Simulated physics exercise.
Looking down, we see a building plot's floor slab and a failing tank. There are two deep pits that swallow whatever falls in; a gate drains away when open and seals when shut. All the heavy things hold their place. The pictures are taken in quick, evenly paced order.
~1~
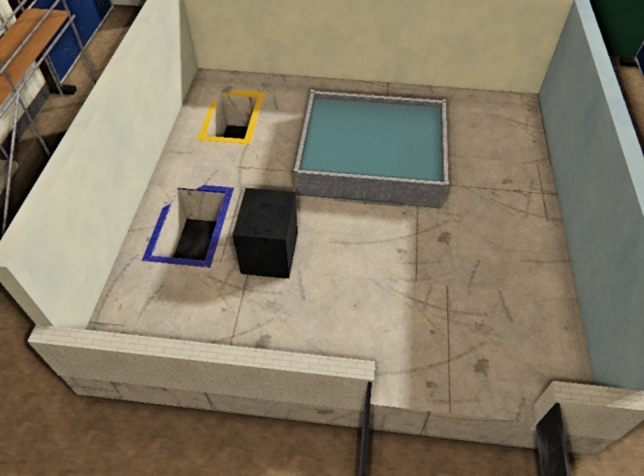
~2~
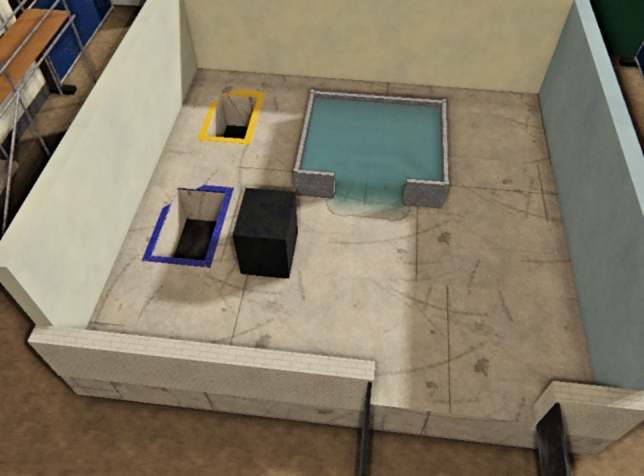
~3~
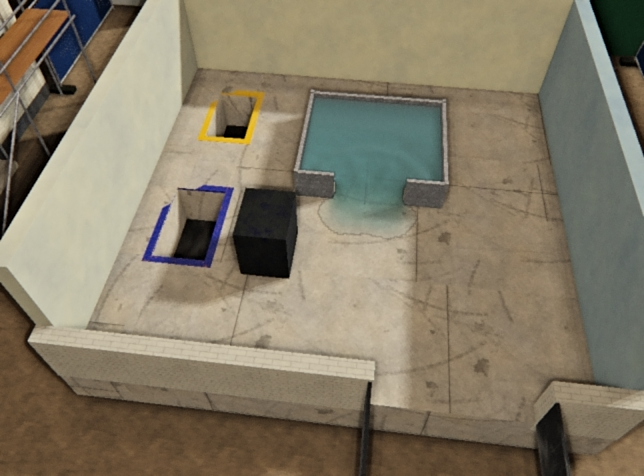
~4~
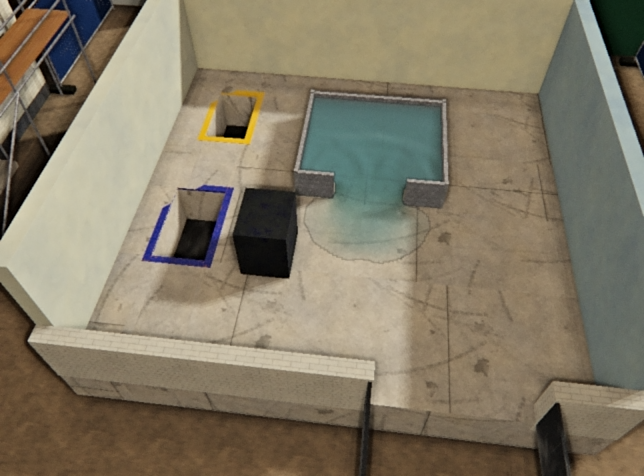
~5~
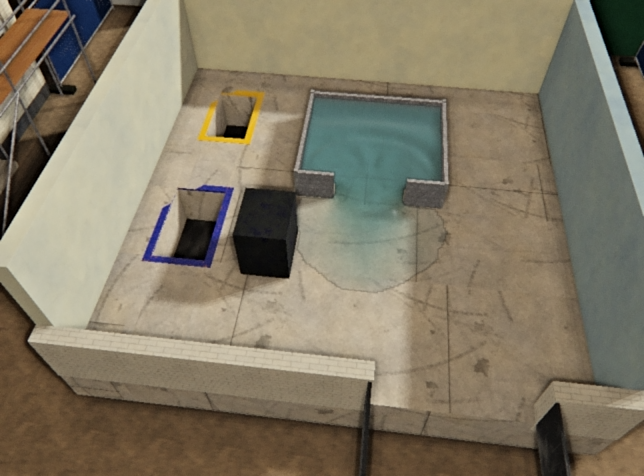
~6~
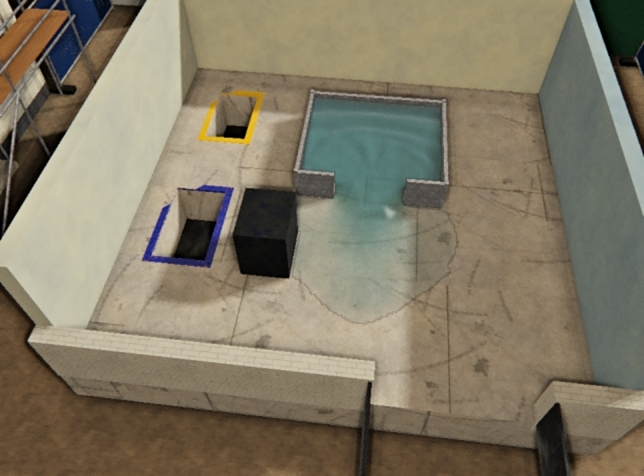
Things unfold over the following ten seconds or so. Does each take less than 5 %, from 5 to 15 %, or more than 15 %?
It ends like this: The gate takes more than 15 %; the yellow pit takes less than 5 %; the blue pit takes from 5 to 15 %.
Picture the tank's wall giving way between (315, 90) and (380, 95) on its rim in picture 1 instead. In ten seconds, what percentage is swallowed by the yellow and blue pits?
Approximately, yellow takes 25 % and blue takes 6 %.
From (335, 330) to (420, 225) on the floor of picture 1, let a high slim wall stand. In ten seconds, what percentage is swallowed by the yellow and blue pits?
Approximate split, yellow: 4 in a hundred; blue: 25 in a hundred.
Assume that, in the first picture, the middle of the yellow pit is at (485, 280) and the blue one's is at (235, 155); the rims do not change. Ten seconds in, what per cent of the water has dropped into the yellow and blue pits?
Yellow: 8 %; blue: 4 %.
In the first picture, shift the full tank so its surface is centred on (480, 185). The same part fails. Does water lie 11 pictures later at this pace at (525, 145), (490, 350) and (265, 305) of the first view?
Taking them as they were asked, they come out bone dry, soaked, bone dry.
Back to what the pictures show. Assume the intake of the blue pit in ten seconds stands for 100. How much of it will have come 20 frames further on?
Result: 5 % of the ten-second total.
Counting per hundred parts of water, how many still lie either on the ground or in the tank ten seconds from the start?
Near 56 percent, give or take.
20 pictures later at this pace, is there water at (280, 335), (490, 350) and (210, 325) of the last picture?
First swamped, then swamped, then swamped.
A moment on, water covers 20 % of the floor; the gate 0 %, the yellow pit 0 %, the blue pit 0 %.
Next, water covers 30 % of the floor; the gate 4 %, the yellow pit 0 %, the blue pit 0 %.
Then, water covers 35 % of the floor; the gate 12 %, the yellow pit 0 %, the blue pit 0 %.
Later, water covers 45 % of the floor; the gate 23 %, the yellow pit 0 %, the blue pit 3 %.
In the end, water covers 60 % of the floor; the gate 33 %, the yellow pit 1 %, the blue pit 10 %.
